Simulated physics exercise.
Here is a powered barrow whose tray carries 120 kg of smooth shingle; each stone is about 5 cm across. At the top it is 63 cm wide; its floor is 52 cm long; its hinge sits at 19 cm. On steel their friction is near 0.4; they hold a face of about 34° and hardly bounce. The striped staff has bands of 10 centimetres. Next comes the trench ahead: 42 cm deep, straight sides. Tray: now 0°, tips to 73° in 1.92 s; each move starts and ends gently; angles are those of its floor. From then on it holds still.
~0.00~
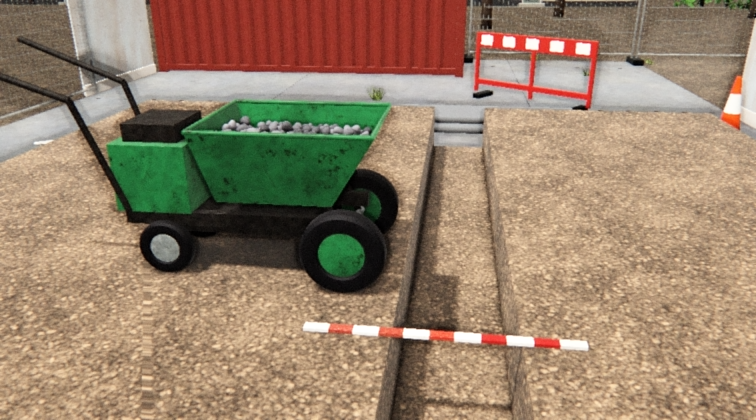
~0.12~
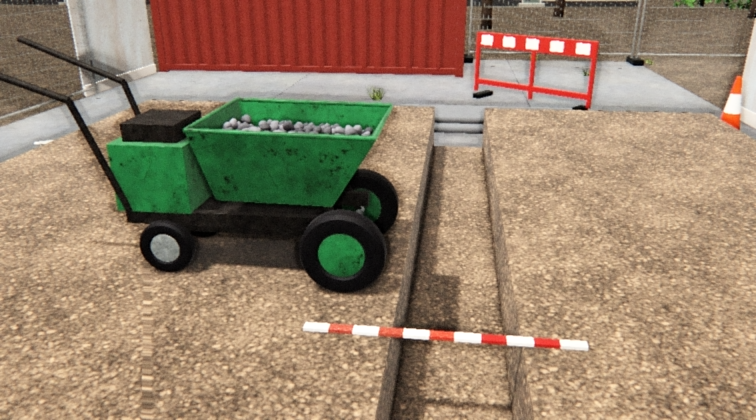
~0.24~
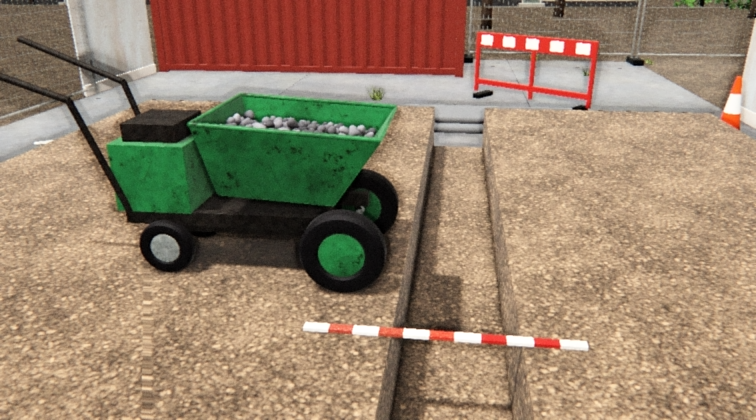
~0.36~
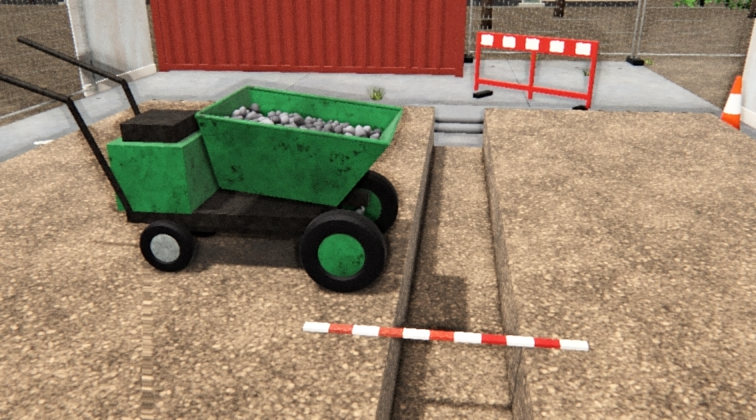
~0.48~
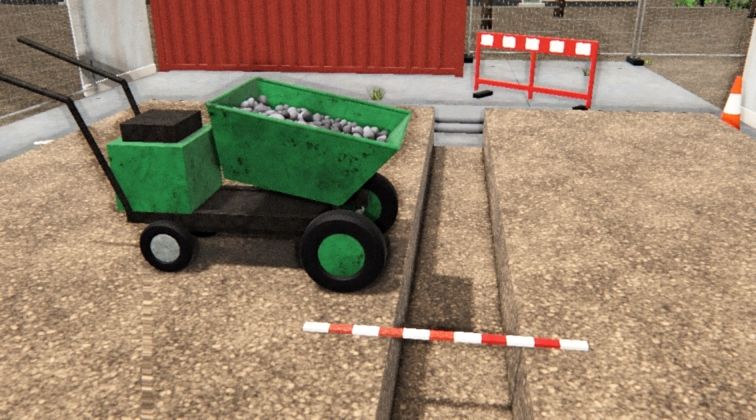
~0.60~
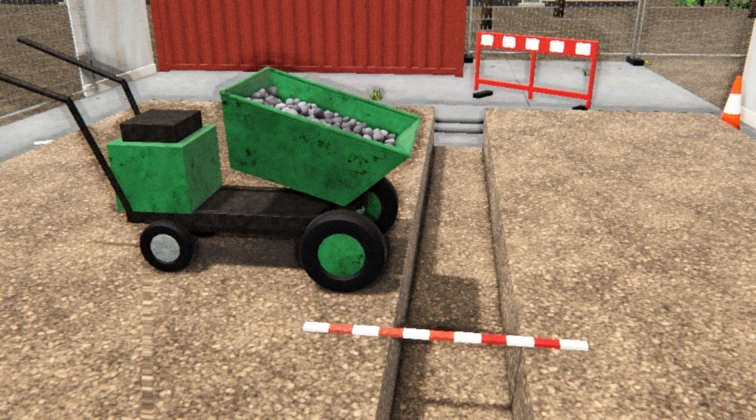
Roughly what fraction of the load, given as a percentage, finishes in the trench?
Some 72 per cent of the stones.
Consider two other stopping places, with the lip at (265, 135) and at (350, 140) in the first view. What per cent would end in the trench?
It comes to about 90 and 95 in a hundred.
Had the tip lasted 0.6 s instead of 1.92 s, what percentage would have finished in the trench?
In that case, around 45%.
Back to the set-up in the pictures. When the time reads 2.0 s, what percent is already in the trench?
By that moment, roughly 30 per cent of the load.
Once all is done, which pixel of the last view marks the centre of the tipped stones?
Their middle lands near (486, 329).
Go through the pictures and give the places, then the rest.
Lip at (373, 139), floor tilted 0°, highest stones at (291, 130), in the first picture.
Lip at (375, 139), floor tilted 1°, highest stones at (278, 128); the stones move at 0.1 m/s on average, in the second picture.
Lip at (380, 141), floor tilted 3°, highest stones at (273, 123); the stones move at 0.2 m/s on average, in the third picture.
Lip at (388, 144), floor tilted 7°, highest stones at (258, 116); the stones move at 0.3 m/s on average, in the fourth picture.
The tray is at 11°, its lip at (399, 149); the top of the load is at (261, 108); the stones move at 0.4 m/s on average, in the fifth picture.
The tray is at 17°, its lip at (410, 155); the top of the load is at (264, 100); the stones move at 0.4 m/s on average, in the sixth picture.
After 1.4 s the floor is at 62°; 98 % in the tray, 2 % in the trench; the foremost stones are at (484, 216).
After 2.0 s the floor is at 73°; 49 % in the tray, 30 % in the trench, 21 % past the trench; the foremost stones are at (599, 265).
After 2.4 s the floor is at 73°; 26 % in the tray, 46 % in the trench, 28 % past the trench; the foremost stones are at (641, 258).
After 4.3 s the floor is at 73°; 0 % in the tray, 72 % in the trench, 28 % past the trench; the foremost stones are at (661, 262).
